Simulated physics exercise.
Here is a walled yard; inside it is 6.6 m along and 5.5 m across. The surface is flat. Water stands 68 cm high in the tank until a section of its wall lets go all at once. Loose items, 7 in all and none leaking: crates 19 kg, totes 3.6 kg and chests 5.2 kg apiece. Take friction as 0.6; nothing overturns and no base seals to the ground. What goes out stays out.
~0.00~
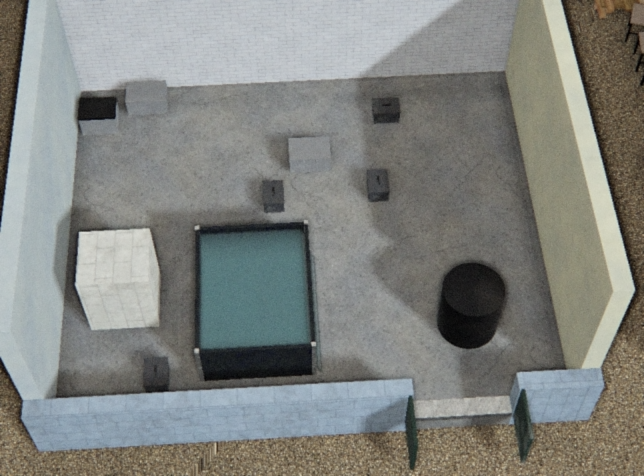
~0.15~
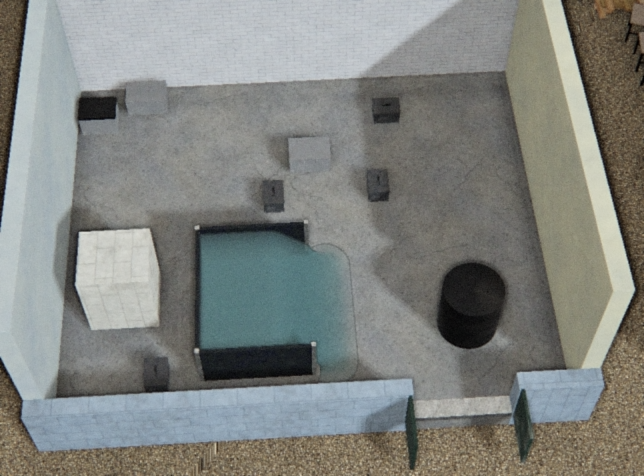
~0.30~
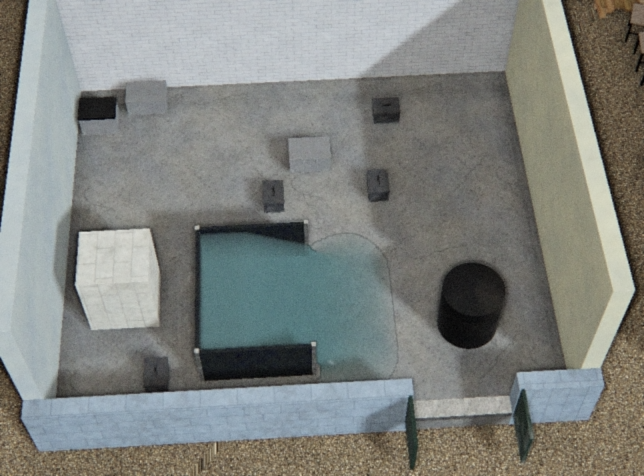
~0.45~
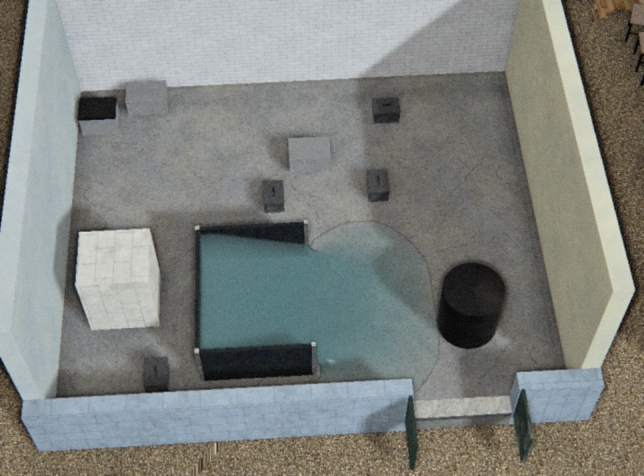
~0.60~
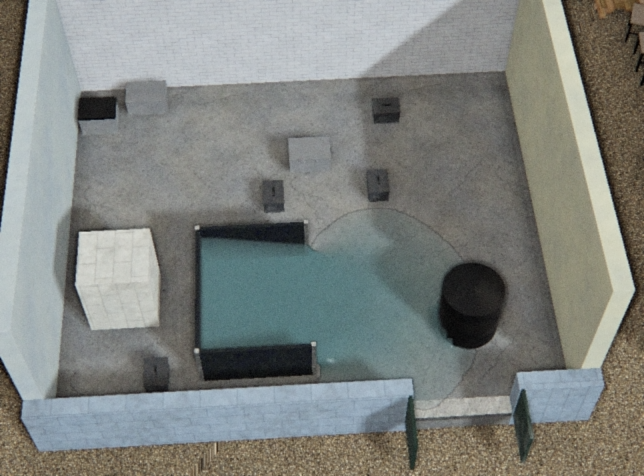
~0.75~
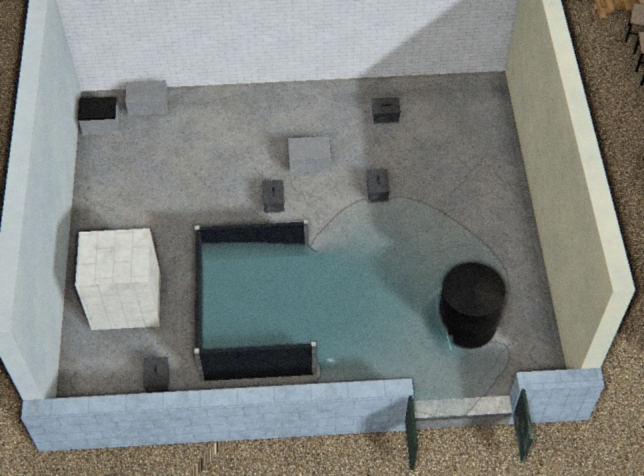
We see a walled yard with scattered boxes and a dark cylinder as teal water leaves the right side of a rectangular tank, spreads across the floor, and surrounds the cylinder's base near the gateway, while the boxes stay still.
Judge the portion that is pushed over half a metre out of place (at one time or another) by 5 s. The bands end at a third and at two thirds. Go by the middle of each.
Share: Under a third.
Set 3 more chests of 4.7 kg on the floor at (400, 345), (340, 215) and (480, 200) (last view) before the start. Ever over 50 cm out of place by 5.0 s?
In turn: Past it, short of it, over.
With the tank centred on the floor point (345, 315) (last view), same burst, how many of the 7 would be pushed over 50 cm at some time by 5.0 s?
In that case 1 of them.
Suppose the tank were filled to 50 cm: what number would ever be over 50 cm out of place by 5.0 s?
In that case 0 of them.
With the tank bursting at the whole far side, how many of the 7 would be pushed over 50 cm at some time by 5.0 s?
Then 4.
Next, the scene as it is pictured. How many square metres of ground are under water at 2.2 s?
About 16 m2.
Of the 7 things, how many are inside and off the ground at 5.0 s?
At that moment 2.
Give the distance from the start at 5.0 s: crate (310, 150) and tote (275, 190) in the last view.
In that order: 0 cm, 0 cm.
After 1.1 s 0 of 7 are over 50 cm from their spots; 0 afloat.
After 2.2 s 1 of 7 are over 50 cm from their spots; 0 afloat.
After 3.5 s 1 of 7 are over 50 cm from their spots; 0 afloat.
After 5.0 s 2 of 7 are over 50 cm from their spots, and 2 have been at some point; 2 afloat.
